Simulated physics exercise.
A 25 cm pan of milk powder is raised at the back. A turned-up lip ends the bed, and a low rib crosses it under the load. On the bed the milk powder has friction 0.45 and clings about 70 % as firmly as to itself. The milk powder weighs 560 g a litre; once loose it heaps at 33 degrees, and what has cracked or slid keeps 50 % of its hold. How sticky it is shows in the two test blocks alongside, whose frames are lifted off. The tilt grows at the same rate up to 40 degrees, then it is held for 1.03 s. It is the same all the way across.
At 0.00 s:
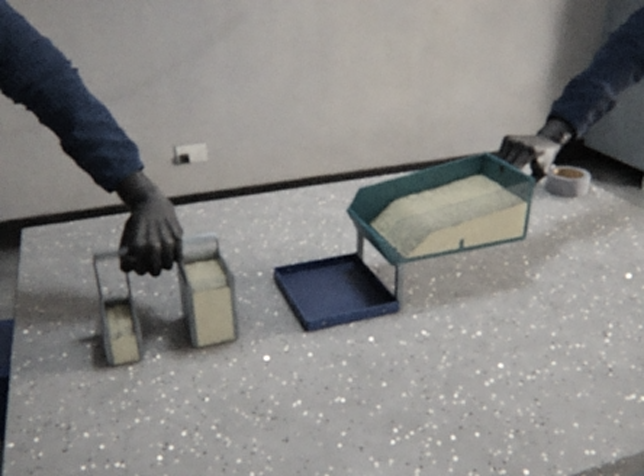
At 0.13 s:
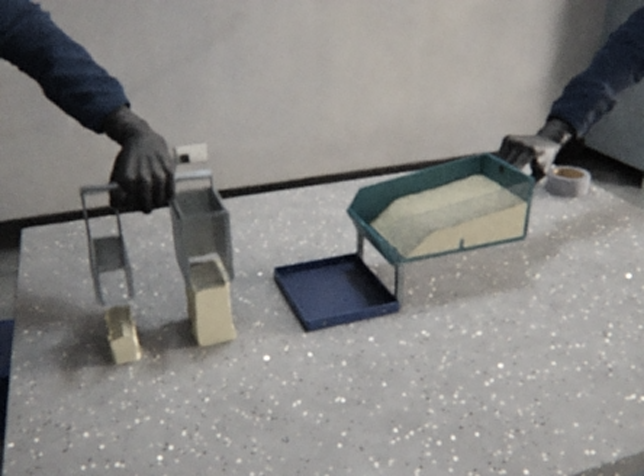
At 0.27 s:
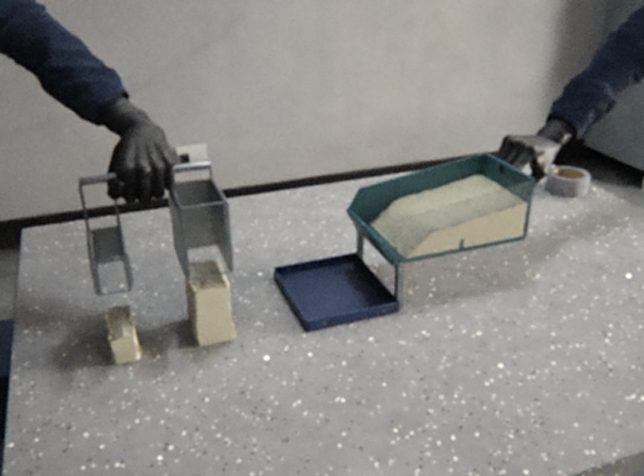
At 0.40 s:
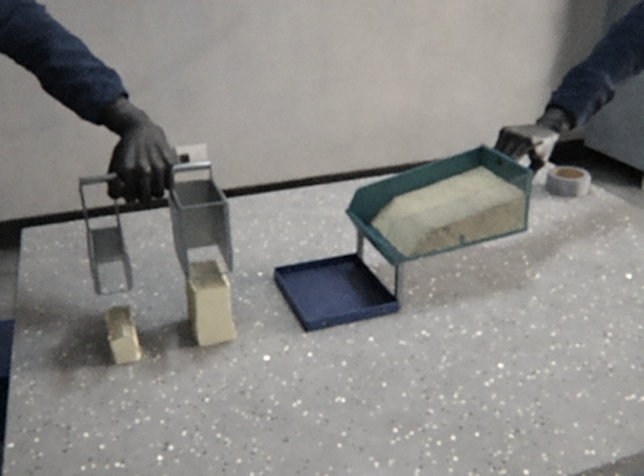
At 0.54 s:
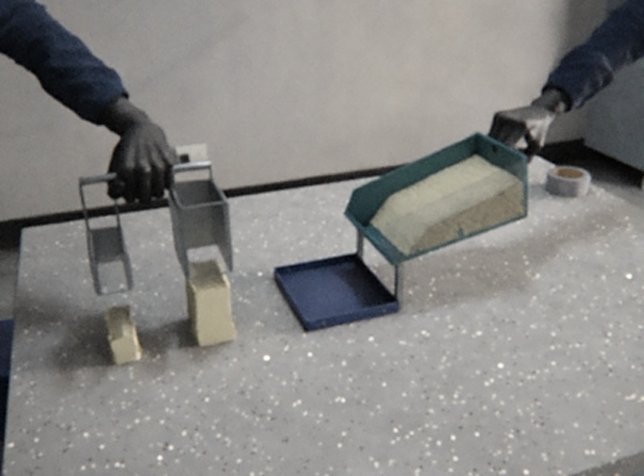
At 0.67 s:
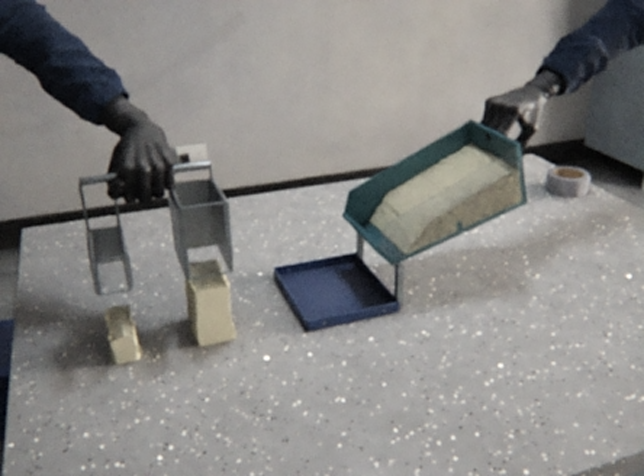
On a speckled tabletop, a gloved left hand lifts two joined metal molds off two pale blocks and holds them above, then the right hand steadily raises the back of a green pan of pale powder beside a blue tray.
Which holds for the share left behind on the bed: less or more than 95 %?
Expect more than 95 %.
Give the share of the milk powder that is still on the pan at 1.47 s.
Some 100 per cent.
After 0.91 s, the tilt is 27 degrees and 100 % is on the bed.
After 1.19 s, the tilt is 40 degrees and 100 % is on the bed.
After 1.47 s, the tilt is 40 degrees and 100 % is on the bed.
After 1.75 s, the tilt is 40 degrees and 100 % is on the bed.
After 2.26 s, the tilt is 40 degrees and 100 % is on the bed.
